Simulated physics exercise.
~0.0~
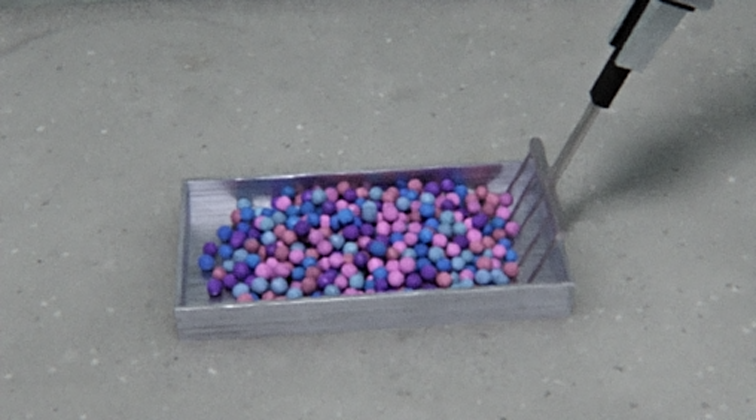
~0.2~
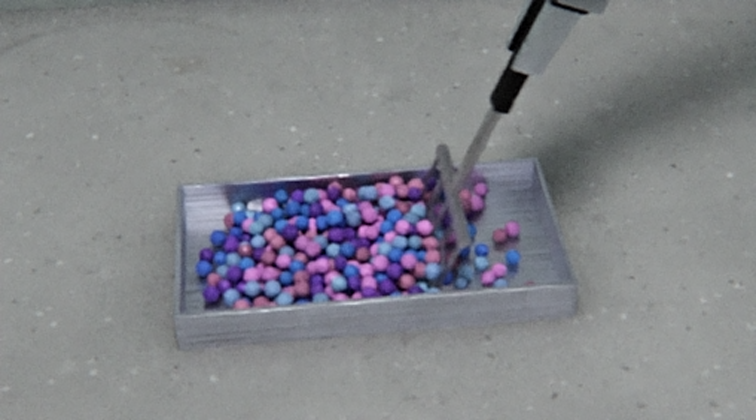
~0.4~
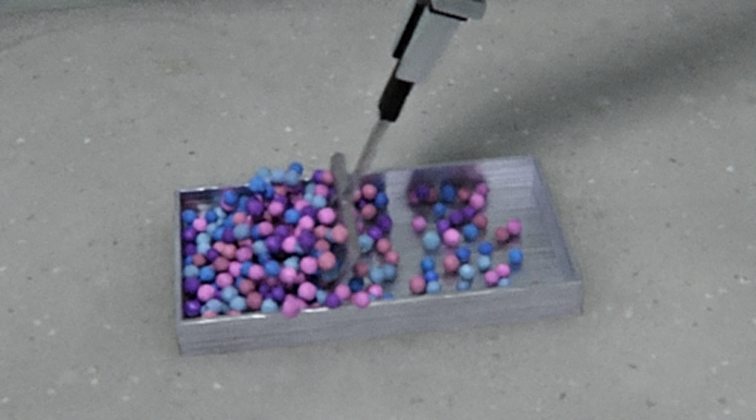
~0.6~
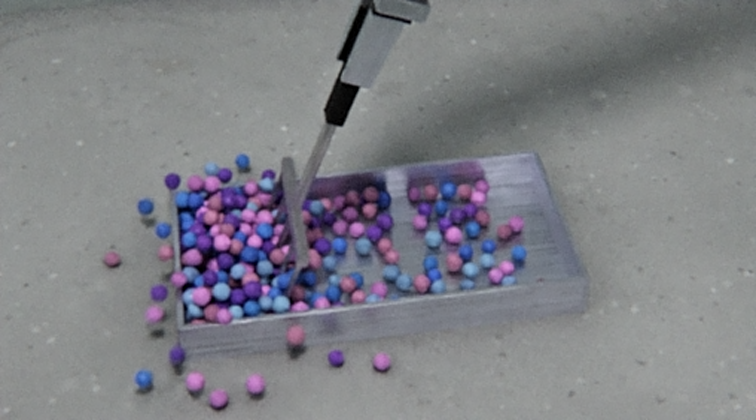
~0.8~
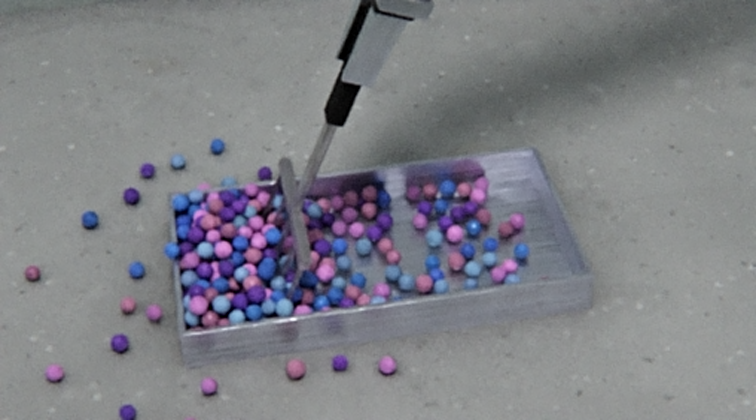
On a grey speckled surface, a robotic arm drags a comb leftward through a tray of colourful round sweets, spilling some outside.
